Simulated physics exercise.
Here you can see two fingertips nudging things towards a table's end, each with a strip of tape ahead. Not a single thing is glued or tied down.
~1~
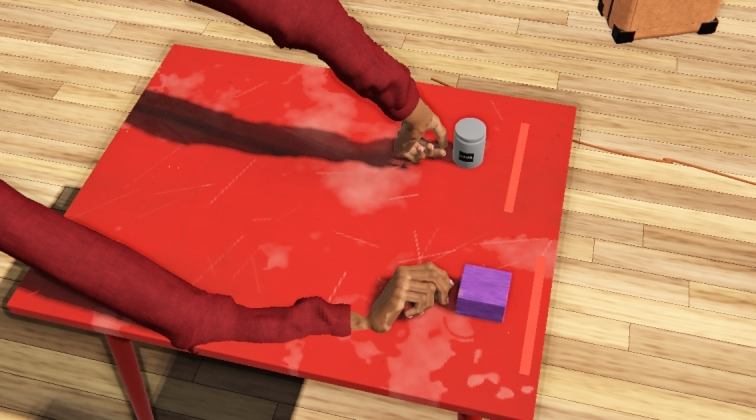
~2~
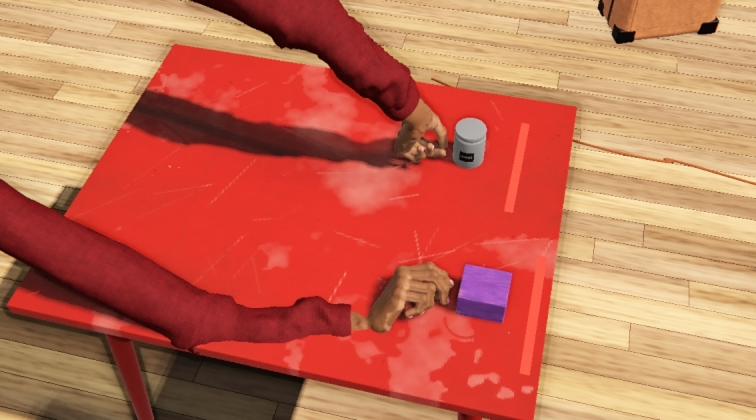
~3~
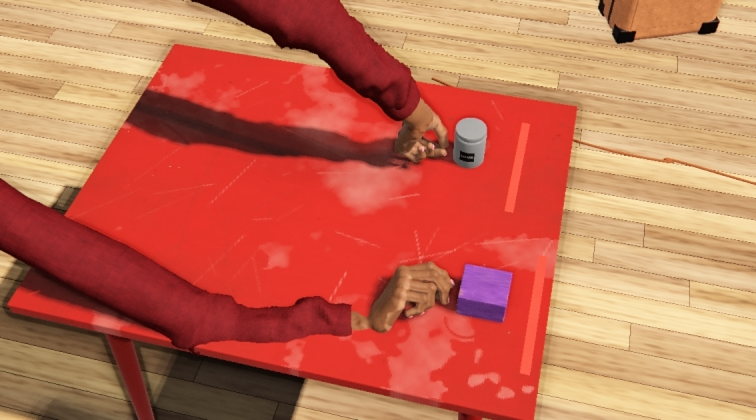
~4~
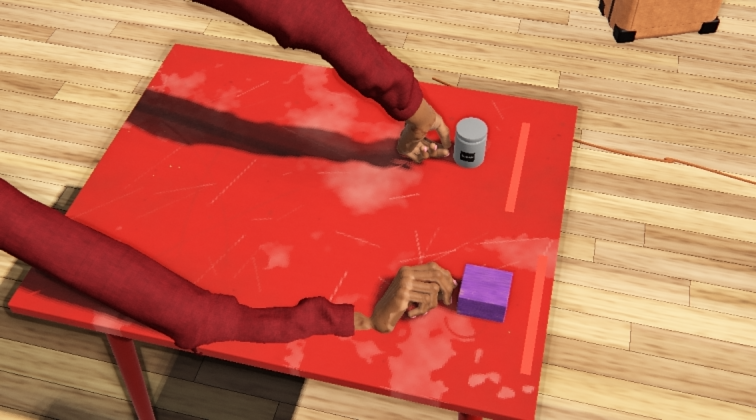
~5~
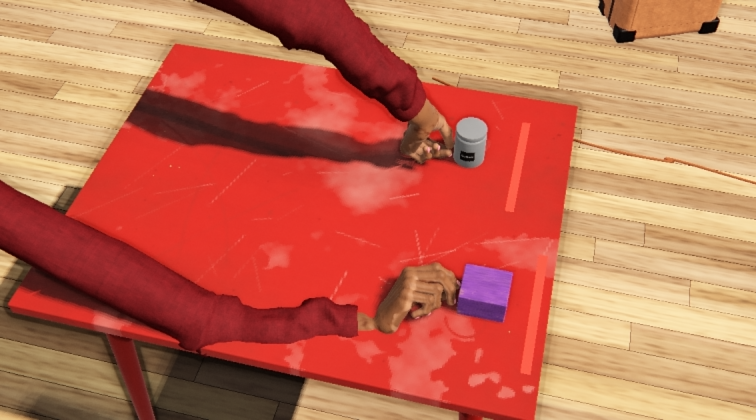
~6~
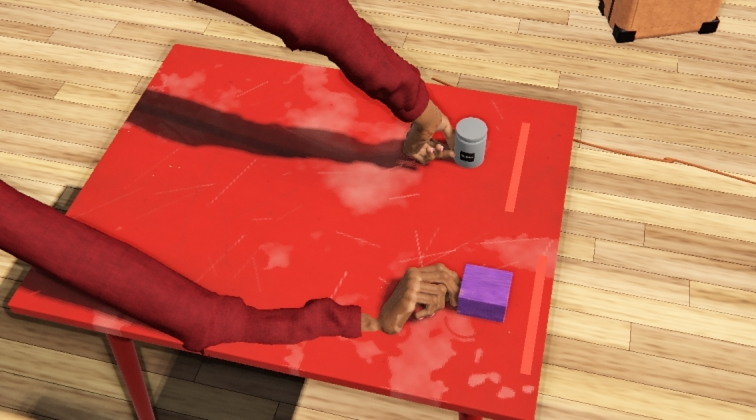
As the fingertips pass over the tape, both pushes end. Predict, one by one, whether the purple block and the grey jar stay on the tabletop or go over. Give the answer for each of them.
As I see it, the purple block ends up off the table; the grey jar ends up on the table.
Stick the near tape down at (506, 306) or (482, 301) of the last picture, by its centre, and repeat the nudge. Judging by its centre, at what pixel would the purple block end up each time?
It settles at (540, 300) in the first case and at (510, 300) in the second.
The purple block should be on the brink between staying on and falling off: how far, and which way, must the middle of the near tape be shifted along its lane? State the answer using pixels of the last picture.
About 16 pixels, leftward.
Then, 1.28 s past the last view, purple block leaning 13° off how it started near (563, 310); grey jar travelled well along near (535, 154).
Then, 1.58 s past the last view, purple block in the air; grey jar travelled well along near (541, 155).
Then, 1.80 s past the last view, purple block come down; grey jar travelled well along near (541, 155).
Finally, the purple block goes over the edge; the grey jar stays on the table, near (541, 155).
